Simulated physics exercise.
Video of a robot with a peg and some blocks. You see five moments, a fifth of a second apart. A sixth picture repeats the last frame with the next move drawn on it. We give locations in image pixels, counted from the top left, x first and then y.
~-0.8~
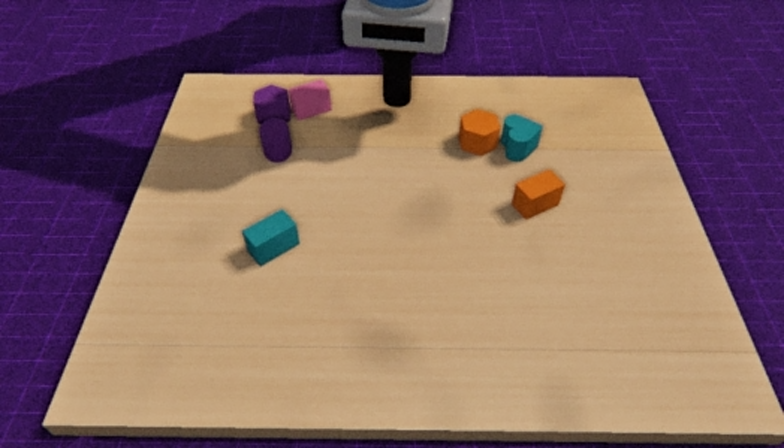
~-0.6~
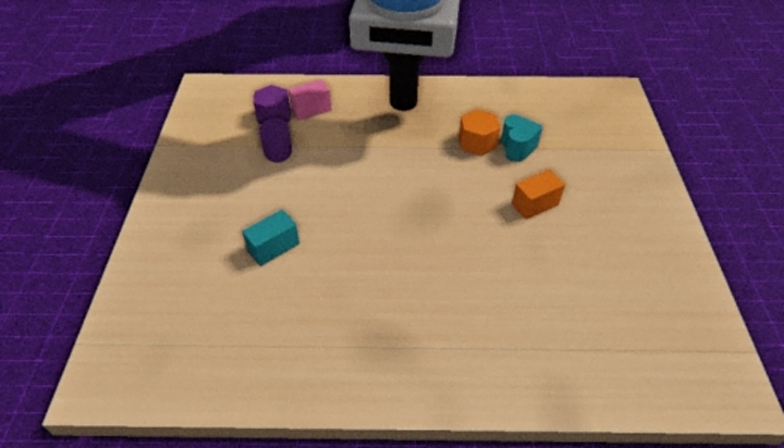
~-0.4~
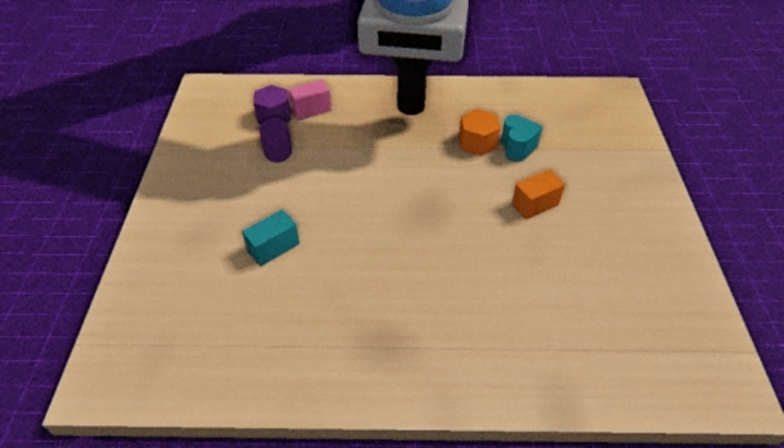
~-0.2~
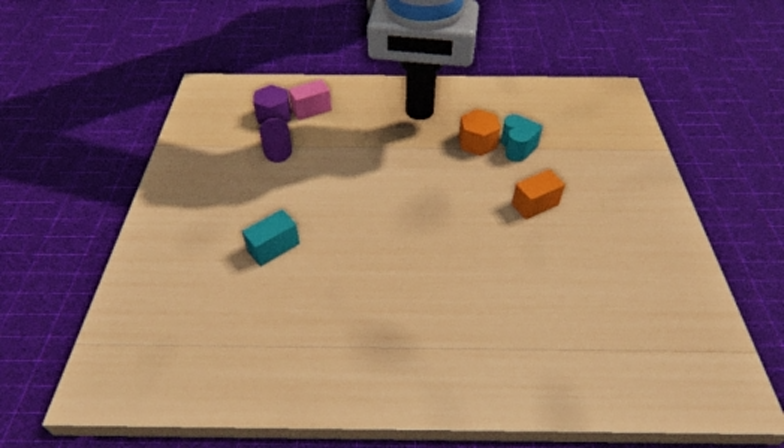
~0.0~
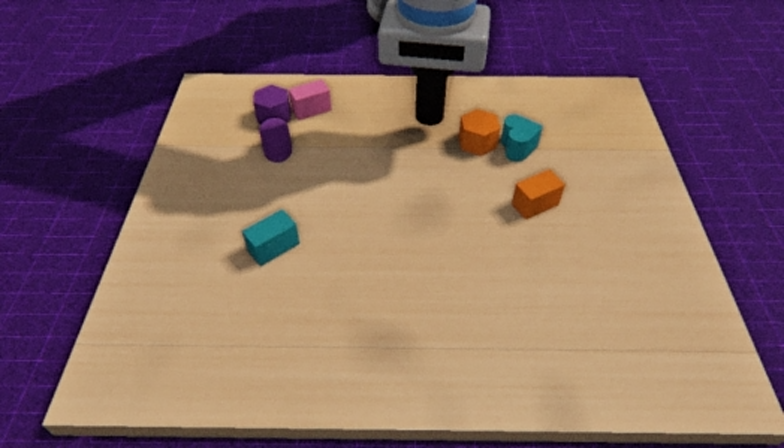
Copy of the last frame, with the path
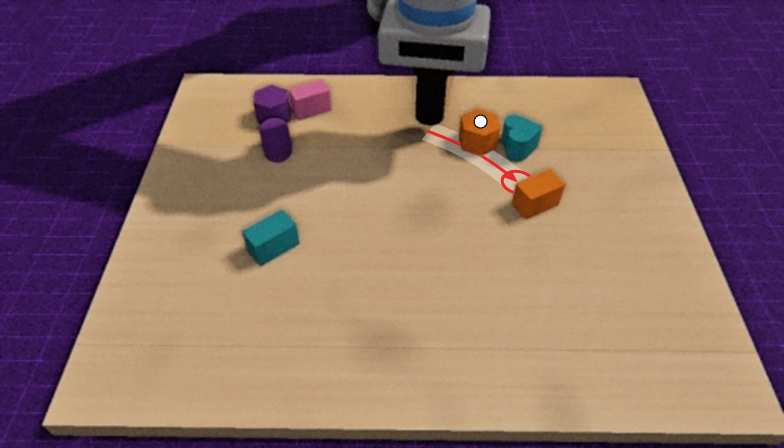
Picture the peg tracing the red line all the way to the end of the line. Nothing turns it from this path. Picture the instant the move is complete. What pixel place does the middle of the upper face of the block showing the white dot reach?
Expect it around (540, 142).
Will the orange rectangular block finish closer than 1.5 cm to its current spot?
My answer is yes.
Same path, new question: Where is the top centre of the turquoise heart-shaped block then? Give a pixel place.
At roughly (566, 127).
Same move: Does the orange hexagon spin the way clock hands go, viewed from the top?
It seems not.
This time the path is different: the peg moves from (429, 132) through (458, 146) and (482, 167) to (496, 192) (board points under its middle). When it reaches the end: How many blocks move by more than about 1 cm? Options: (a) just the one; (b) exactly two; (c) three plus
b - exactly two.
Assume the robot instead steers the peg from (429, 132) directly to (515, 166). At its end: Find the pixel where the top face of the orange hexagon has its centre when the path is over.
It is at (552, 136).
Drawn move, from (429, 132) via (460, 145) and (490, 161), ending at (518, 182); the dot is on the orange hexagon.
What follows on the original path. One third of the way, peg (463, 131); orange hexagon (499, 125), turned 15° anticlockwise; turquoise heart-shaped block (533, 129), turned 15° clockwise.
Two thirds of the way, peg (493, 147); orange hexagon (527, 133), turned 50° anticlockwise; turquoise heart-shaped block (559, 129).
At the end, peg (521, 168); orange hexagon (540, 142), turned 95° anticlockwise; turquoise heart-shaped block (566, 127), turned 15° anticlockwise; orange rectangular block still.
